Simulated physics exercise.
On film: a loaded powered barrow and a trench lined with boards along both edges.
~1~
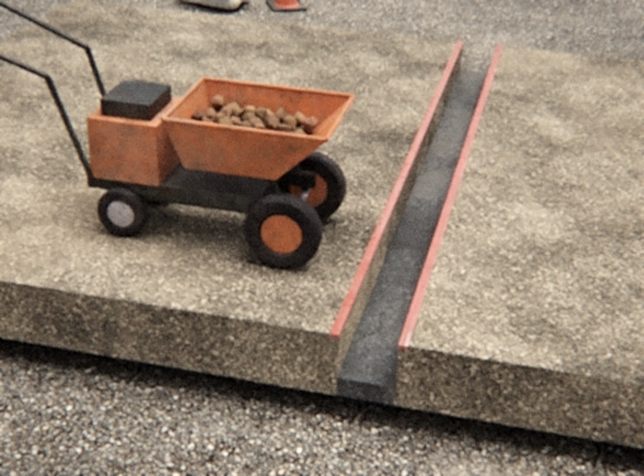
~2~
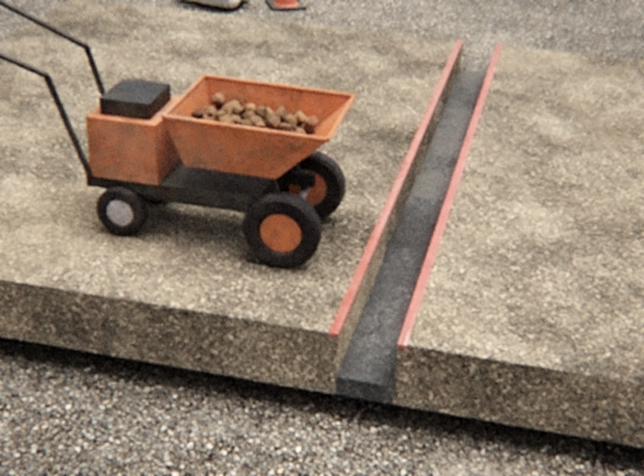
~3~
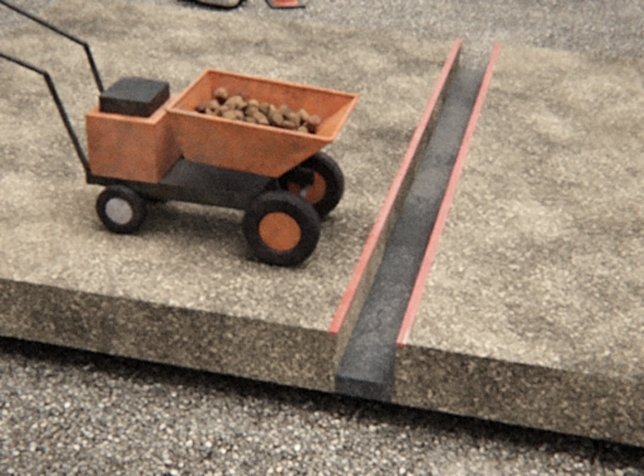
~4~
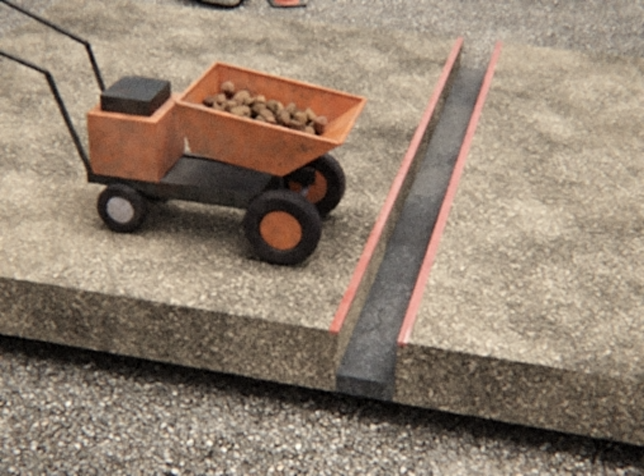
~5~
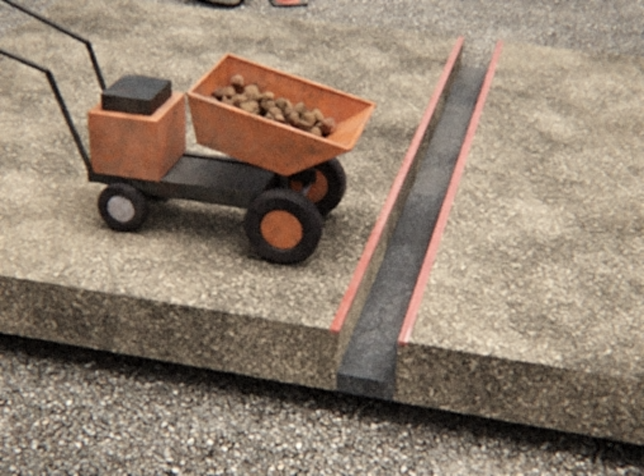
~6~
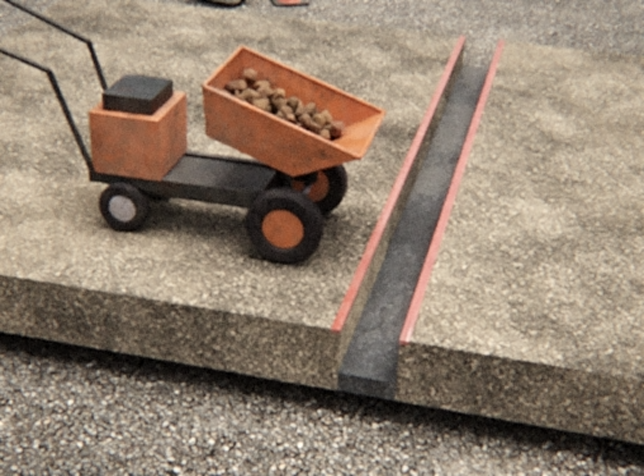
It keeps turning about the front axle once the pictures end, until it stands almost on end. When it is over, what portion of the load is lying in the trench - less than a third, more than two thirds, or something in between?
Watching that, the trench's share sits in the middle third, one-third to two-thirds of the load.
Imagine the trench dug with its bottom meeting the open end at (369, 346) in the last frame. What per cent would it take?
Something like 30 %.
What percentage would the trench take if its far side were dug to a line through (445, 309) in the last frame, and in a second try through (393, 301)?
Result, try 1: 90 in a hundred; try 2: 0 in a hundred.
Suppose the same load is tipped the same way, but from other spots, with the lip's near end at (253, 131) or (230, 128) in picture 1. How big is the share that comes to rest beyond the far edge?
Some 0 % then some 0 %.
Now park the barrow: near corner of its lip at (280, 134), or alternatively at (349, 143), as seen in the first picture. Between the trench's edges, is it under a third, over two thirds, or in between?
Beyond two thirds, then below one third.
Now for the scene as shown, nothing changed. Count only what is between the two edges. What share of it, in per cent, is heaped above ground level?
Estimate: Close to 5 in a hundred.
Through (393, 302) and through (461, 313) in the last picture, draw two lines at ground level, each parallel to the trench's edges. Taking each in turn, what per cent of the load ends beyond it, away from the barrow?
Around 70 per cent for the first, around 30 per cent for the second.
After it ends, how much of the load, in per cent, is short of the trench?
0 per cent.
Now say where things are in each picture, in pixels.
In the first frame, lip of the skip at (326, 140), level; top of the load at (245, 127), clay clods; first edge of the trench at (350, 299); far edge at (415, 309), the trench over half as wide as the skip, and about as deep as wide.
In the second frame, lip of the skip at (327, 140), level; top of the load at (246, 125).
In the third frame, lip of the skip at (331, 141), tipped barely; top of the load at (230, 119).
In the fourth frame, lip of the skip at (339, 144), tipped a little; top of the load at (231, 109).
In the fifth frame, lip of the skip at (349, 150), tipped a little; top of the load at (241, 104).
In the sixth frame, lip of the skip at (360, 158), tipped clearly; top of the load at (238, 101); first edge of the trench at (351, 294); far edge at (416, 305).
Soon after the last picture, skip tipped steeply; all in the skip.
A little later, skip tipped right over; about half in the skip; about a quarter in or heaped over the trench; about a third beyond it.
Later still, skip tipped right over; about half in or heaped over the trench; about half beyond it.
At rest, skip tipped right over; about half in or heaped over the trench; about half beyond it.
